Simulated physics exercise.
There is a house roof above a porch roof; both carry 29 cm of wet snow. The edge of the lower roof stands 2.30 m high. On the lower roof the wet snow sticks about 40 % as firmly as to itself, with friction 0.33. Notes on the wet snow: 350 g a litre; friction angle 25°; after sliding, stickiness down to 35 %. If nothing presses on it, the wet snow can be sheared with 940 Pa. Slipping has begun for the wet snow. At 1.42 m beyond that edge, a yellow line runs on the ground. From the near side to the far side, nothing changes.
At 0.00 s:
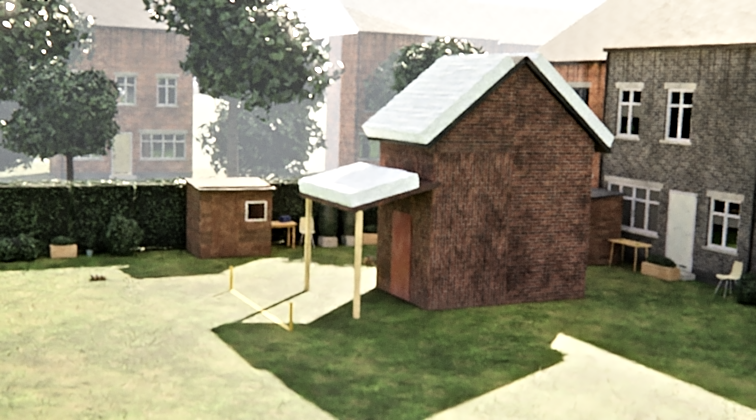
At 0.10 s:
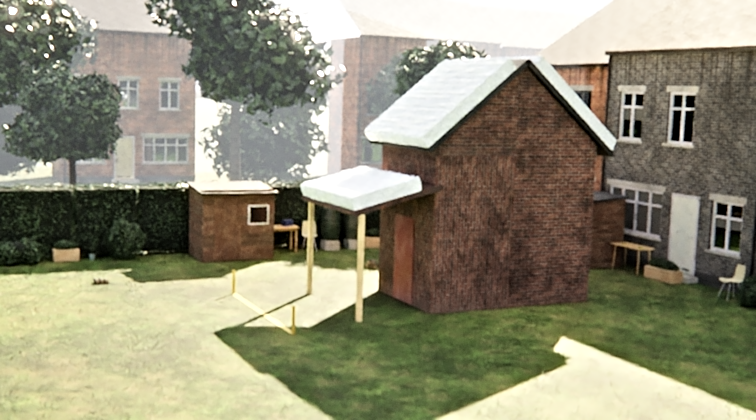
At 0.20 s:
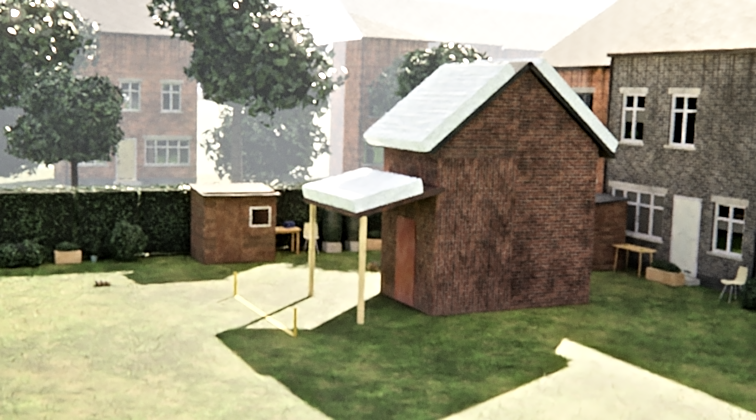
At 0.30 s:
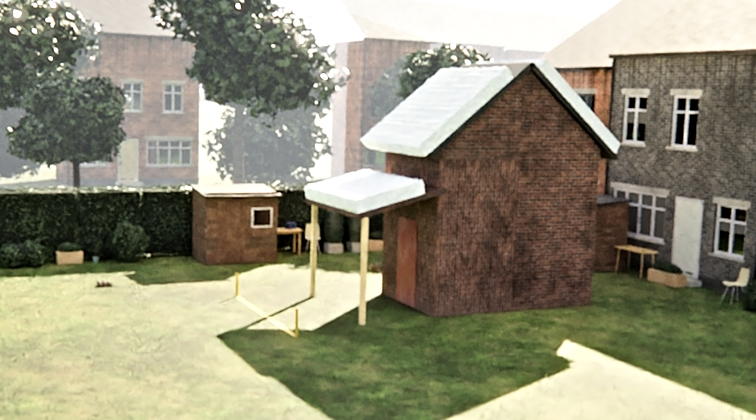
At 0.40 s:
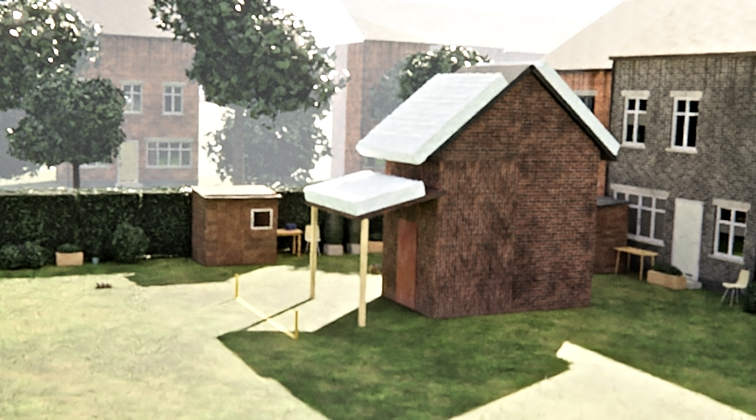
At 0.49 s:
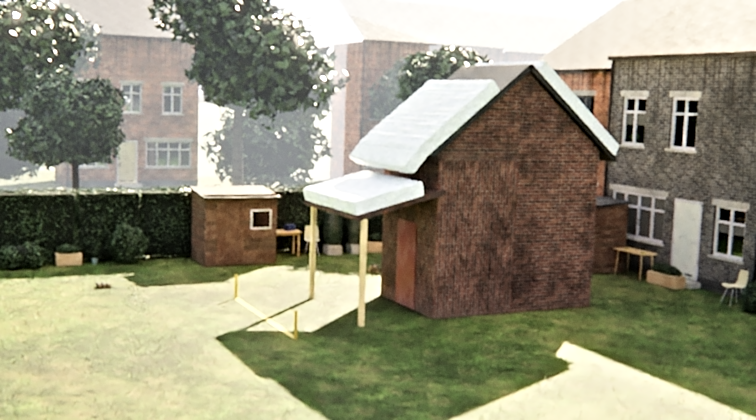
Wet snow slab sliding down a brick house roof towards the snow-covered porch roof below, baring the ridge and starting to crack.
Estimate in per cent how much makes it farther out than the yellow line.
Roughly 39 per cent makes it past the line.
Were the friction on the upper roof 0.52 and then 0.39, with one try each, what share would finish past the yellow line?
First try 5 per cent, second try 16 per cent.
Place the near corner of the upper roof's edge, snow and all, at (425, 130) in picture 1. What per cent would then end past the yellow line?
In that case it would be around 50 percent.
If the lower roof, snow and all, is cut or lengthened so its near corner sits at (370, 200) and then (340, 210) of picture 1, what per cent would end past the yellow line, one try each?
First 40 per cent, second 35 per cent.
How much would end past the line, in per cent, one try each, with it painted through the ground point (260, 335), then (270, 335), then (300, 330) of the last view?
The three tries give 25 %, 30 % and 50 % in turn.
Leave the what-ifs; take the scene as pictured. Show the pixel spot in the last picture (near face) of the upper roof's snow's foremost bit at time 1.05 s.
Near (347, 196).
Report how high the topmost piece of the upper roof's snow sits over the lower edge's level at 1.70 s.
Snow top above lower edge: Approx. 0.6 m.
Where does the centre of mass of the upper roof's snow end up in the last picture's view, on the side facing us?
(298, 295) or thereabouts.
After 1.05 s, none is below the lower edge and 0 % is past the line.
After 1.70 s, 43 % is below the lower edge and 16 % is past the line.
After 2.35 s, 72 % is below the lower edge and 37 % is past the line.
After 3.00 s, 72 % is below the lower edge and 39 % is past the line.
After 3.50 s, 72 % is below the lower edge and 39 % is past the line.
